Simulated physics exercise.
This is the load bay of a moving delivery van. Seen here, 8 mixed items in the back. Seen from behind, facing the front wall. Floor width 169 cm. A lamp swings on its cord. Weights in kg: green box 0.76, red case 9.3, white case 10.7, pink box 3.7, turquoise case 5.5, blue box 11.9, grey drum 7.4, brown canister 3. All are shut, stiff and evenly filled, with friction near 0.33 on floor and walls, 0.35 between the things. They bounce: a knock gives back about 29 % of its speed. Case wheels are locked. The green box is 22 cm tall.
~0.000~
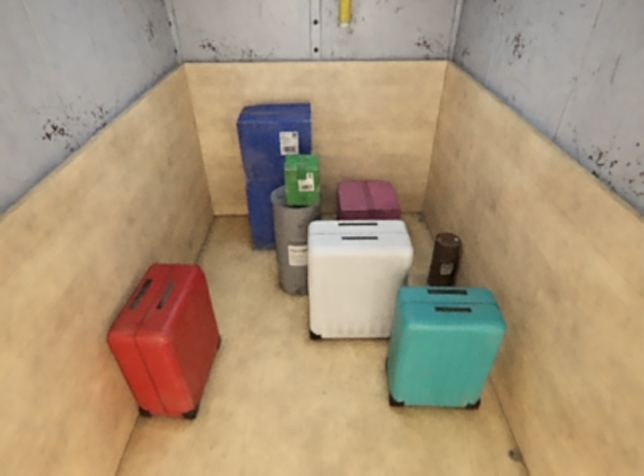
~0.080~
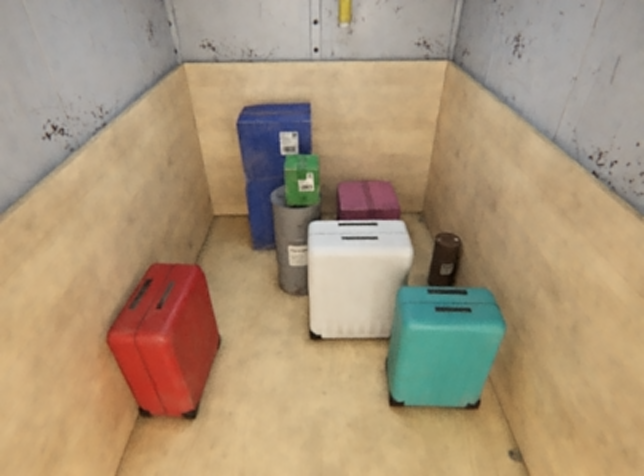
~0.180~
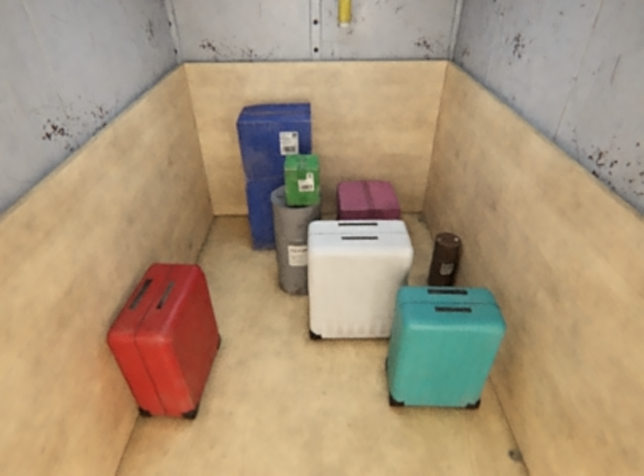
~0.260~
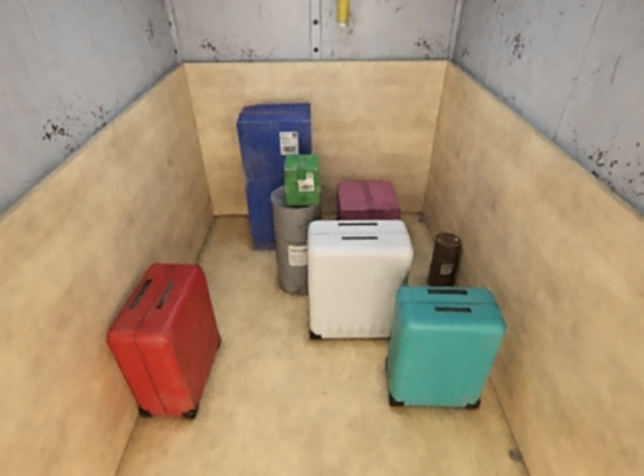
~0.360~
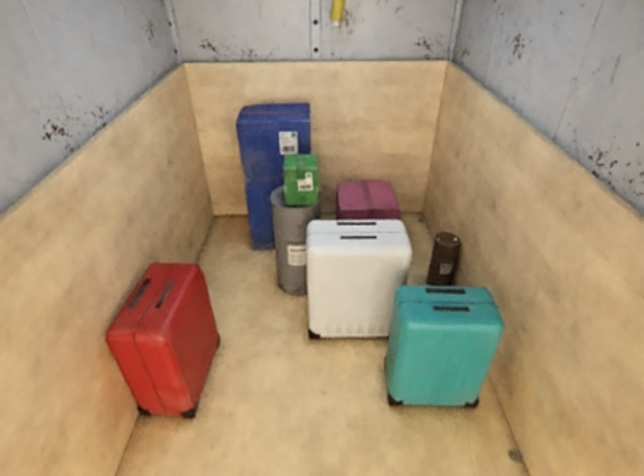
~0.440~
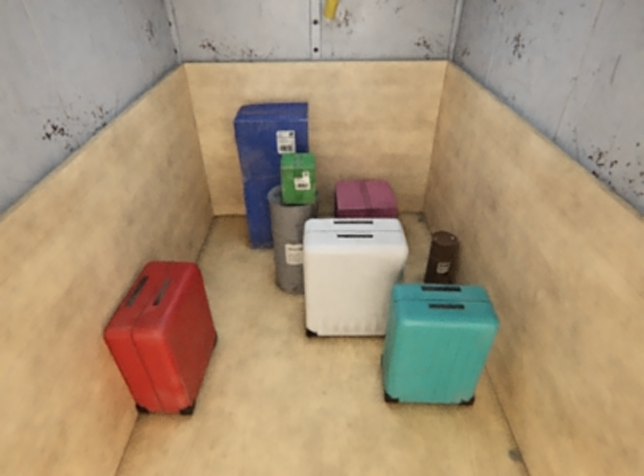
In the load bay of a van, red, white and turquoise cases stand in front of a grey drum, a brown canister and blue, green and pink boxes, all still at first. Then the yellow lamp hanging at the front wall shifts slightly left, and finally the load edges very slightly left and forwards.
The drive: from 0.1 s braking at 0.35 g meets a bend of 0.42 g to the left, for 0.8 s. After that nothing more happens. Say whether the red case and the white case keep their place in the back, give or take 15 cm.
The red case holds its spot; the white case gets shifted.
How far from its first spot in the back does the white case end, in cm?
Some 42 cm.
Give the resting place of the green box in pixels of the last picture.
Near (238, 155).
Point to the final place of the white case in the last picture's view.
At about (298, 251).
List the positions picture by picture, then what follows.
In the first picture, no push; red case (172, 339); white case (356, 281).
In the second picture, no push; turquoise case (439, 349); blue box (281, 181).
In the third picture, push 0.11 g forwards, 0.13 g left; grey drum (299, 242); brown canister (443, 262).
In the fourth picture, push 0.22 g forwards, 0.27 g left; green box (303, 180); pink box (366, 214).
In the fifth picture, push 0.35 g forwards, 0.42 g left; turquoise case (437, 348); blue box (280, 181).
In the sixth picture, push 0.35 g forwards, 0.42 g left; red case (169, 336) 3 cm from its spot; white case (352, 279) 3 cm from its spot.
By 0.64 s, push 0.35 g forwards, 0.42 g left; white case 14 cm from its spot near (336, 271); red case 7 cm from its spot near (168, 330); green box 14 cm from its spot.
By 0.84 s, push 0.08 g forwards, 0.10 g left; white case 31 cm from its spot near (312, 258); red case 7 cm from its spot near (168, 330); green box 35 cm from its spot.
When it is over (3.0 s), not toppled but over 15 cm from the start, green box, white case, pink box, turquoise case, blue box, grey drum and brown canister; the last one within 15 cm of the start. In the last view, red case near (168, 330), white case near (298, 251).
